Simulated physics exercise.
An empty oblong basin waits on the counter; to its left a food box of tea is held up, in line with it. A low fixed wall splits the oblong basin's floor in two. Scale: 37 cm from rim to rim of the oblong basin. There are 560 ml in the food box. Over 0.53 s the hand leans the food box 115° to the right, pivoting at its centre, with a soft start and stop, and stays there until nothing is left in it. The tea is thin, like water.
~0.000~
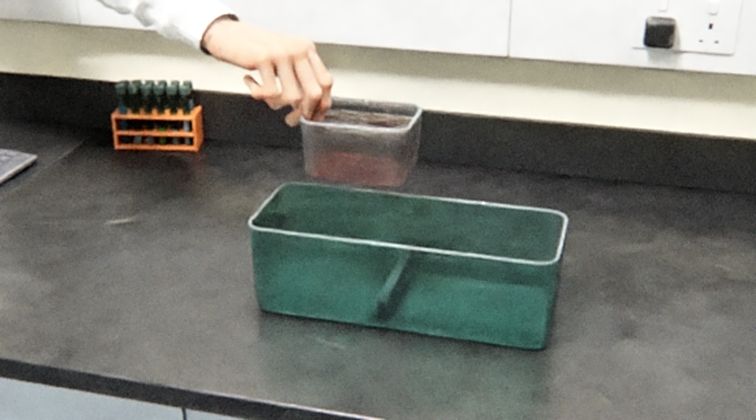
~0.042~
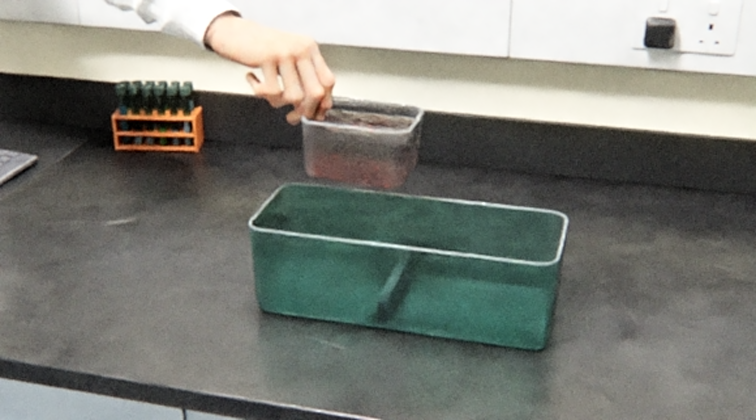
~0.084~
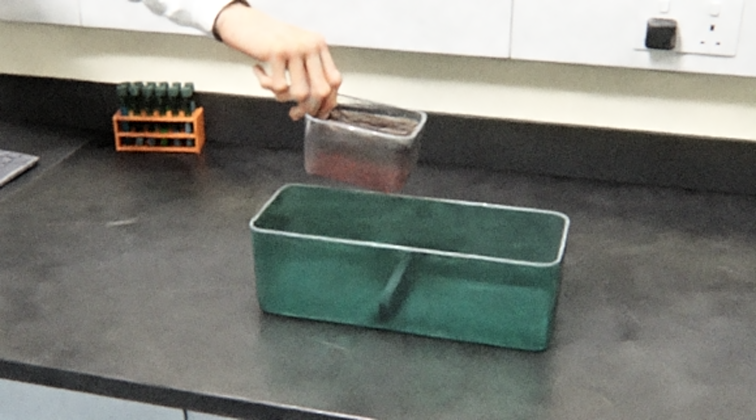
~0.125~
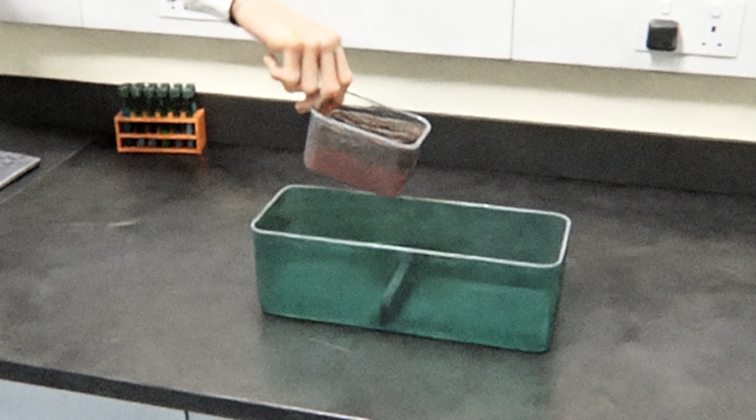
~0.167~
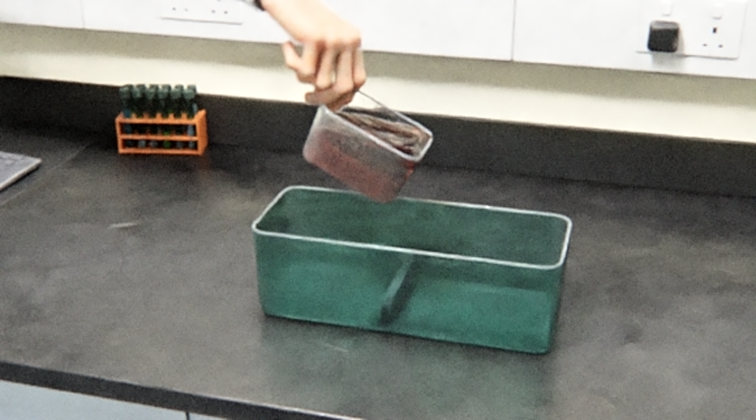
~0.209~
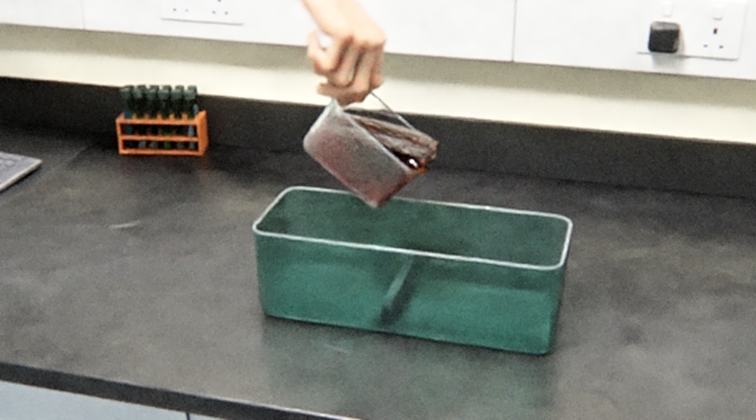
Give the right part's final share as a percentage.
Roughly 87 per cent is past the wall.
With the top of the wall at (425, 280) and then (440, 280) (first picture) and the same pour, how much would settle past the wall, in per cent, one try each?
In turn about 70 and 45 per cent.
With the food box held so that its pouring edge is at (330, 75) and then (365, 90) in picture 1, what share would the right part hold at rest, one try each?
In turn about 25 and 55 per cent.
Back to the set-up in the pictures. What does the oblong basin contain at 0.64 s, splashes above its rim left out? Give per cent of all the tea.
About 96 per cent.
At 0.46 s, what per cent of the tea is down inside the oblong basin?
Near 68 in a hundred.
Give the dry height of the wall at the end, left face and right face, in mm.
Some 30 mm on the left and 14 mm on the right.
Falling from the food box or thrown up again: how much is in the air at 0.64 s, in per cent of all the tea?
Some 4 per cent.
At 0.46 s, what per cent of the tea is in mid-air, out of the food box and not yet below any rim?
About 20 per cent.
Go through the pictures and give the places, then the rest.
In the first picture, tilt 0°; pouring edge (415, 120); surface from (314, 119) to (414, 128); the oblong basin's rim runs from (266, 205) to (562, 239); the wall's top is at (395, 277).
In the second picture, tilt 2°; pouring edge (416, 122); surface from (315, 119) to (415, 129).
In the third picture, tilt 7°; pouring edge (420, 128); surface from (317, 118) to (418, 132).
In the fourth picture, tilt 15°; pouring edge (423, 137); surface from (321, 119) to (421, 136).
In the fifth picture, tilt 26°; pouring edge (425, 150); surface from (322, 121) to (427, 143); 1 per cent is over the edge.
In the sixth picture, tilt 39°; pouring edge (424, 163); surface from (321, 122) to (424, 151); 6 per cent is over the edge.
By 0.46 s the tilt is 109° and 13 per cent is still to pour, 0 is left of the wall and 68 right of it.
By 0.64 s the tilt is 115° and 0 per cent is still to pour, 10 is left of the wall and 85 right of it.
By 0.82 s the tilt is 115° and 0 per cent is still to pour, 12 is left of the wall and 87 right of it.
By 1.03 s the tilt is 115° and 0 per cent is still to pour, 12 is left of the wall and 87 right of it.
At rest 12 per cent lies left of the wall, 87 right of it and 1 outside.
